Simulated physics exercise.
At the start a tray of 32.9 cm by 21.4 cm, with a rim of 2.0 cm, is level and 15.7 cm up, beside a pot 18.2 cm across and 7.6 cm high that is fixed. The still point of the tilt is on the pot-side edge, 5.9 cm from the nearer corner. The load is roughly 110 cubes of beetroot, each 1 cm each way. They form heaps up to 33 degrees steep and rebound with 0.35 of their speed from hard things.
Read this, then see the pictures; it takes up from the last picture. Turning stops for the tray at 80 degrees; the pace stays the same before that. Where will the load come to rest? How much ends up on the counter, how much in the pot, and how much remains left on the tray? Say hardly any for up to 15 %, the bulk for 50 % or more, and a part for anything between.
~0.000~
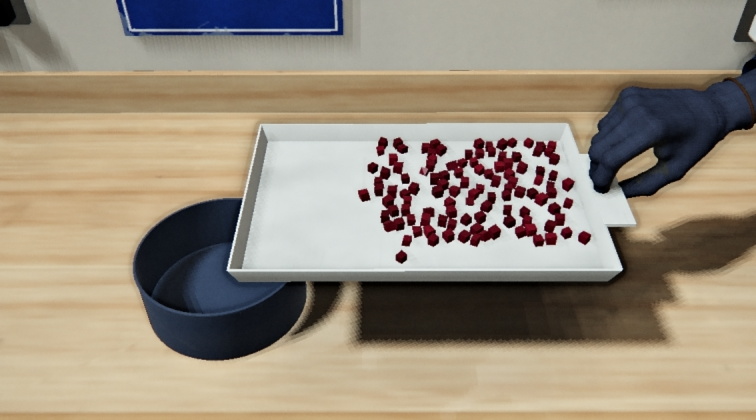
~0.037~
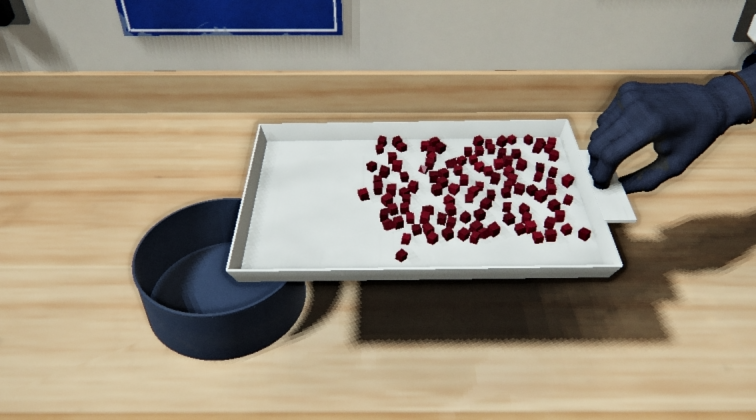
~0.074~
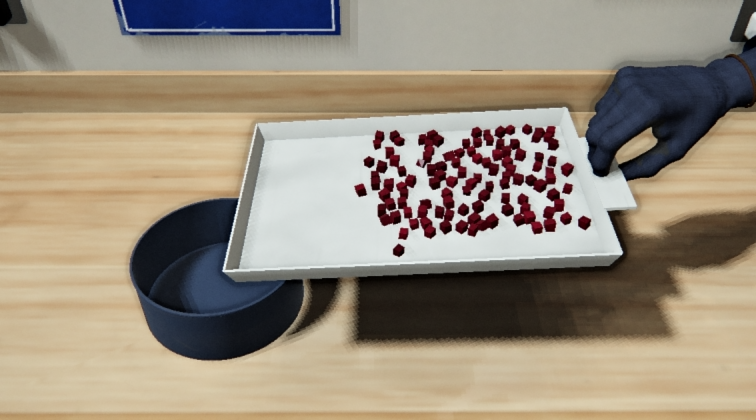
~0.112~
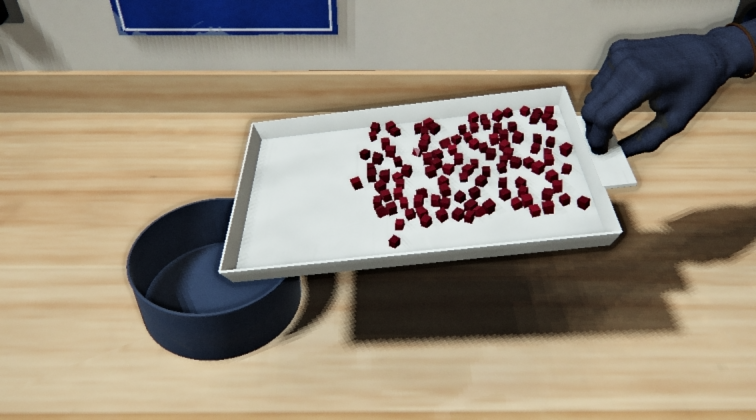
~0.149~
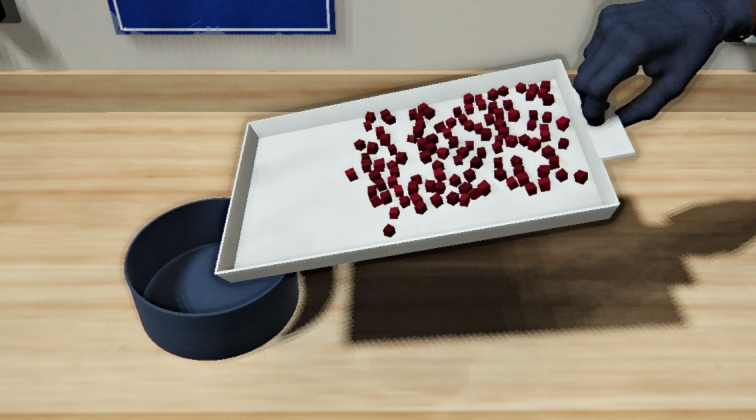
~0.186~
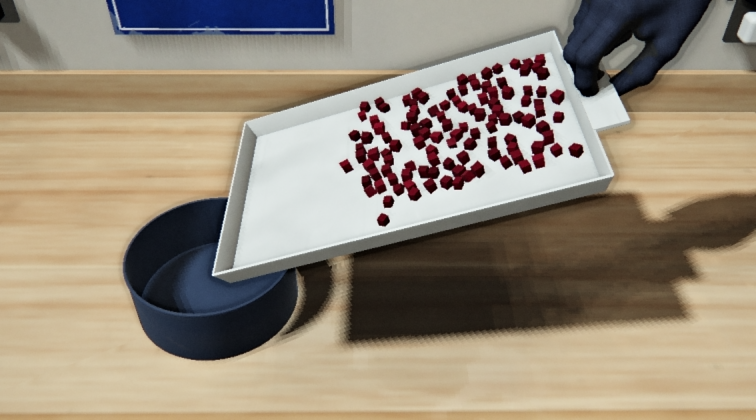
By place: Counter a part, pot the bulk, tray hardly any.
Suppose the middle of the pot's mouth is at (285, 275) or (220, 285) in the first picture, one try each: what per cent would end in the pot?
Roughly 10 per cent, then 70 per cent.
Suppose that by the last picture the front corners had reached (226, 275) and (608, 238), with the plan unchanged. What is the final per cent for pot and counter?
Pot 0; counter 100.
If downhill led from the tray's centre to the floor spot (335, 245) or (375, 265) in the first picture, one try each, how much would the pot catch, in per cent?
About 0 and 0 per cent.
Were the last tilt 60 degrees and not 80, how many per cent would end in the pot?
The pot would get around 45 per cent.
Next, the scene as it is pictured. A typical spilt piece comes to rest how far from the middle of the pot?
Close to 30 cm, give or take.
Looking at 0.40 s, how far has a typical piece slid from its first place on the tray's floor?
By then it sits near 1 cm from where it began.
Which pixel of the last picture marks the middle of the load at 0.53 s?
Near pixel (268, 79).
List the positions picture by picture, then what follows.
The first picture shows tray tilt 0 degrees, front corners at (236, 265) and (613, 265); middle of the pieces at (474, 195); pot at (219, 251).
The second picture shows tray tilt 1 degrees, front corners at (235, 265) and (613, 261); middle of the pieces at (473, 192).
The third picture shows tray tilt 3 degrees, front corners at (232, 266) and (613, 249), lowest corner left front; middle of the pieces at (471, 184).
The fourth picture shows tray tilt 8 degrees, front corners at (227, 266) and (612, 228), lowest corner left front; middle of the pieces at (468, 170).
The fifth picture shows tray tilt 13 degrees, front corners at (223, 267) and (609, 200), lowest corner left front; middle of the pieces at (463, 153).
The sixth picture shows tray tilt 19 degrees, front corners at (220, 268) and (603, 172), lowest corner left front; middle of the pieces at (457, 135); pot at (210, 251). Its pace works out near 150 degrees a second.
After 0.40 s, tilt 51 degrees; the tray holds 100 %, the pot 0 %.
After 0.53 s, tilt 71 degrees; the tray holds 100 %, the pot 0 %.
After 0.80 s, tilt 80 degrees; the tray holds 0 %, the pot 65 %.
At rest (2.1 s), counter 30 %, pot 70 %, tray 0 %.
